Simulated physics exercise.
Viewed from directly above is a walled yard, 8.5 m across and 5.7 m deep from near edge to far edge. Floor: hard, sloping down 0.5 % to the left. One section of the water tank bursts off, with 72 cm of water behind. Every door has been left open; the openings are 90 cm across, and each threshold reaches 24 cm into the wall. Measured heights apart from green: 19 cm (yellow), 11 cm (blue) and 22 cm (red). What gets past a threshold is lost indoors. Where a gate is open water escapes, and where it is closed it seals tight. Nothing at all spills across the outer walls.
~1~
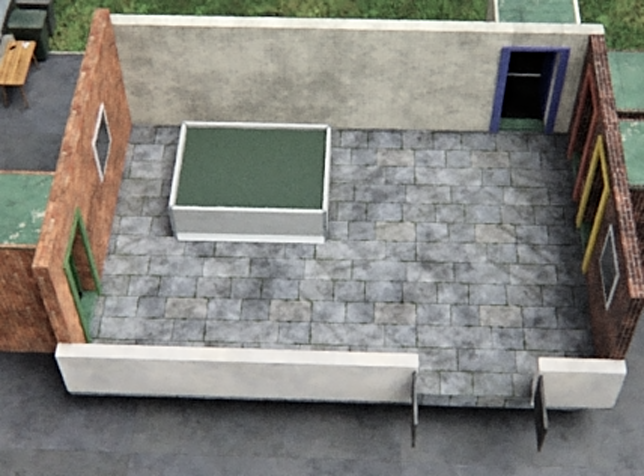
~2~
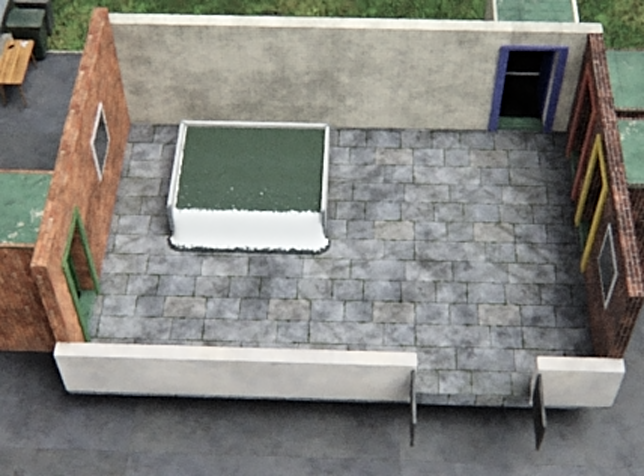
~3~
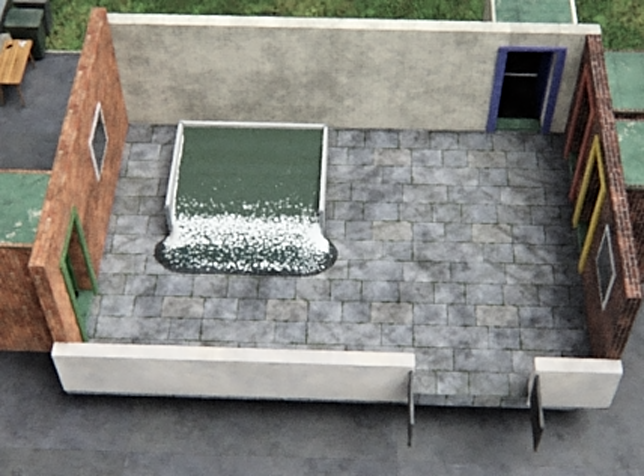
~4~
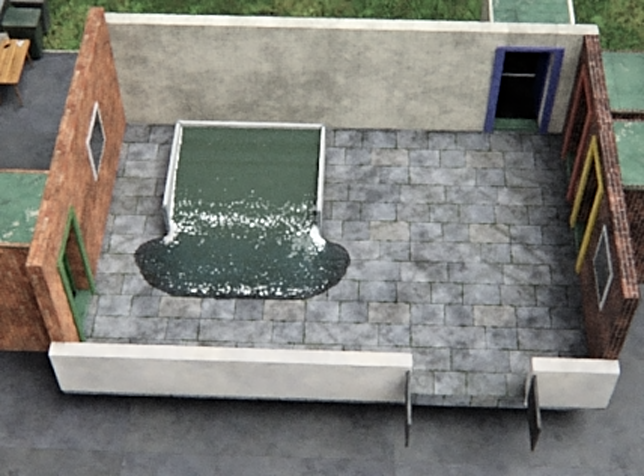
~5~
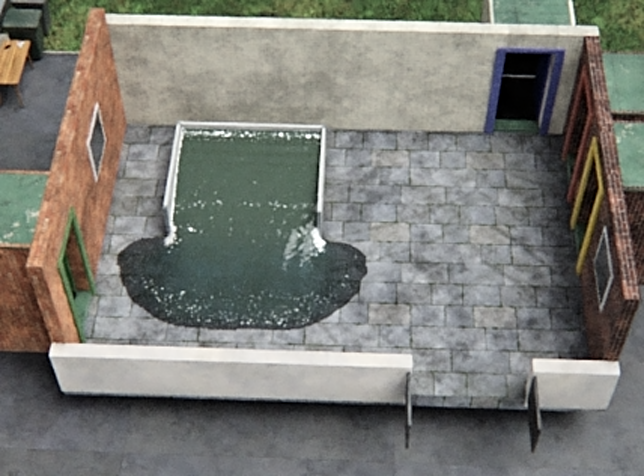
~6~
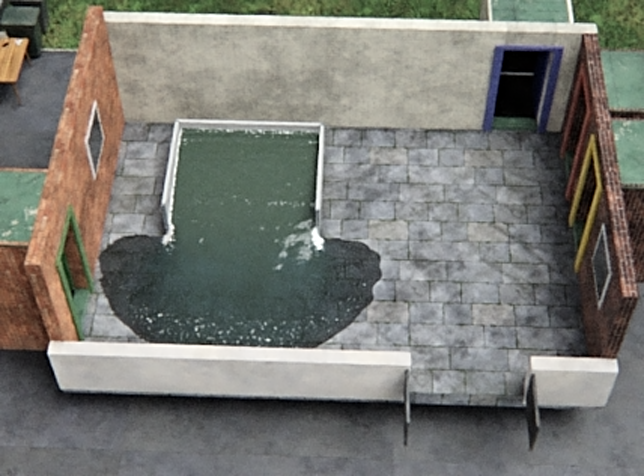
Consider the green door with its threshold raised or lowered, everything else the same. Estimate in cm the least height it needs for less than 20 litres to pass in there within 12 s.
I would say 27 cm.
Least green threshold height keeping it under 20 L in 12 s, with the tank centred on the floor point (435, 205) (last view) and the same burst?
A height near 16 cm.
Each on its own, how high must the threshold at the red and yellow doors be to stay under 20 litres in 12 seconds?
Close to 8.0 cm (red) and close to 7.0 cm (yellow).
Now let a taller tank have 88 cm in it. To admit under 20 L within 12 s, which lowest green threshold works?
The step needs to be some 34 cm.
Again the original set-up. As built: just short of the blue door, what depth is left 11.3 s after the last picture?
Roughly 7.5 cm deep.
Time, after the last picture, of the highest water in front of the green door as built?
Peak: Close to 1.8 s.
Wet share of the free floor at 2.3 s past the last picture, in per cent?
Close to 45 per cent of it is wet.
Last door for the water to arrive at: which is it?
It's the blue one.
Then, 0.7 s after the last picture water covers 35 % of the floor, deepest (46 cm) near (218, 364); 11 cm at the green door, 0 litres in over its 17 cm threshold.
Then, 2.3 s after the last picture water covers 45 % of the floor, deepest (40 cm) near (76, 369); 31 cm at the green door, 47 litres in over its 17 cm threshold.
Then, 11.3 s after the last picture water covers 100 % of the floor, deepest (12 cm) near (392, 145); 7 cm at the green door, 107 litres in over its 17 cm threshold.
At the green door as built, the water peaked near 34 cm, 1.9 s after the last picture.
With a threshold of 22.5 cm, 47 litres would have come in within the 12 s; with 30.5 cm, 9 litres. So under 20 litres takes about 27 cm.
